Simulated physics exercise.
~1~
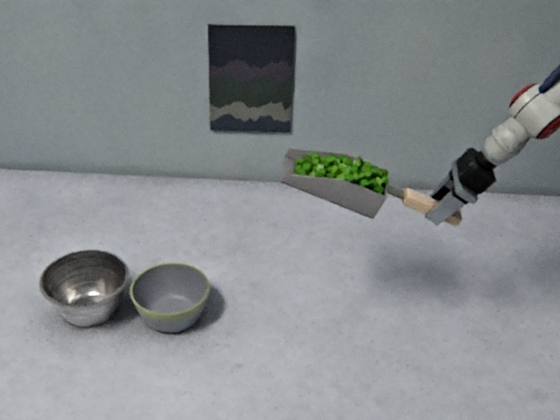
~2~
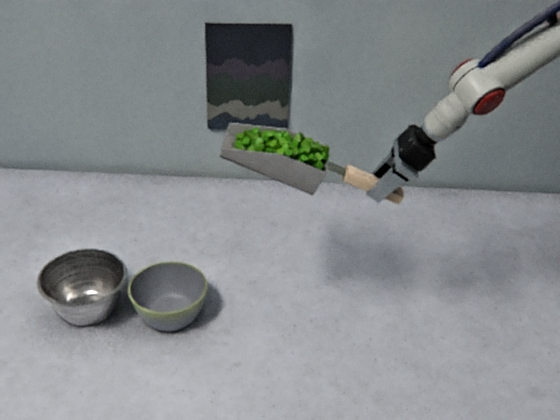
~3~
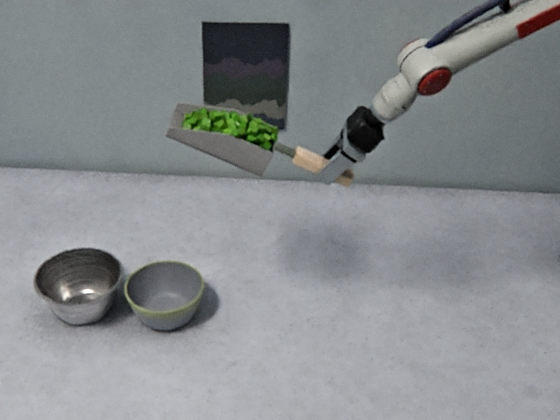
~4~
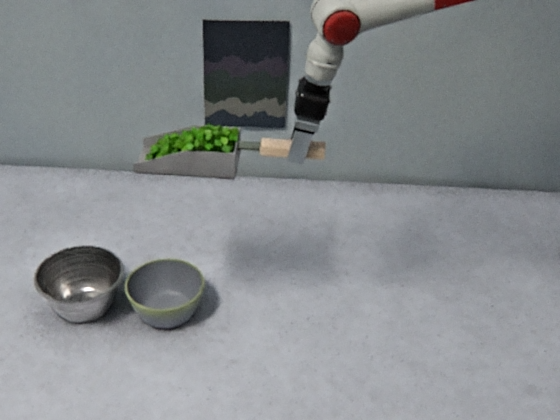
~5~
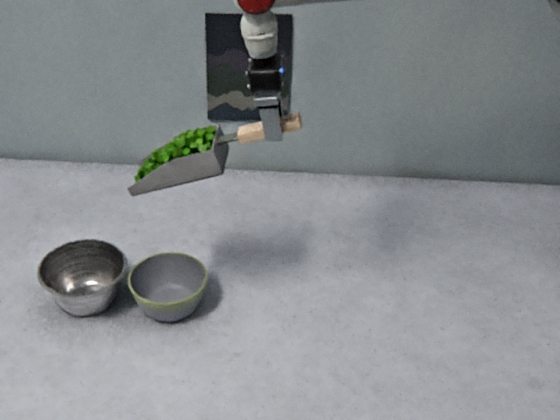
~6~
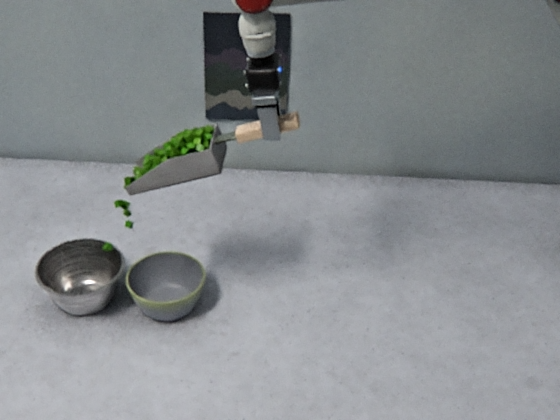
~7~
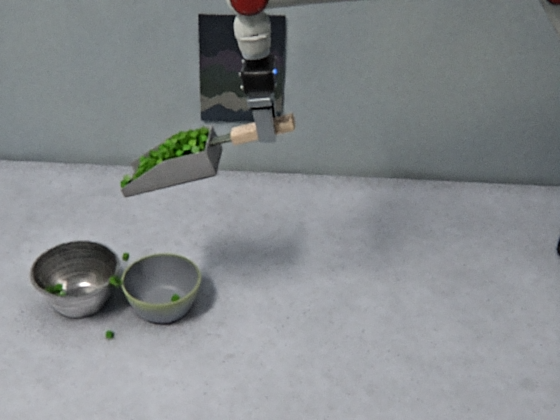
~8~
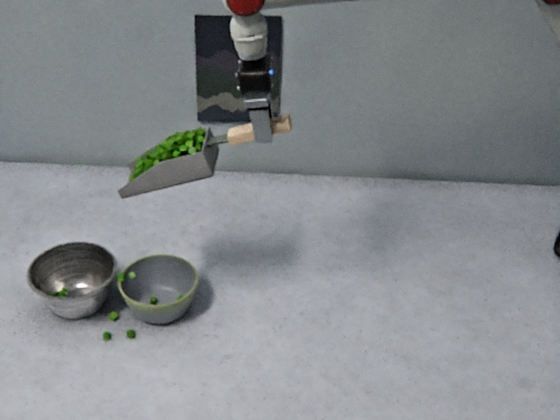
On a pale grey surface by a wall, a robot arm carried a scoop heaped with green bits leftward, tipped it toward two bowls, and spilled a few into and around them, while most stayed in the tilted scoop.
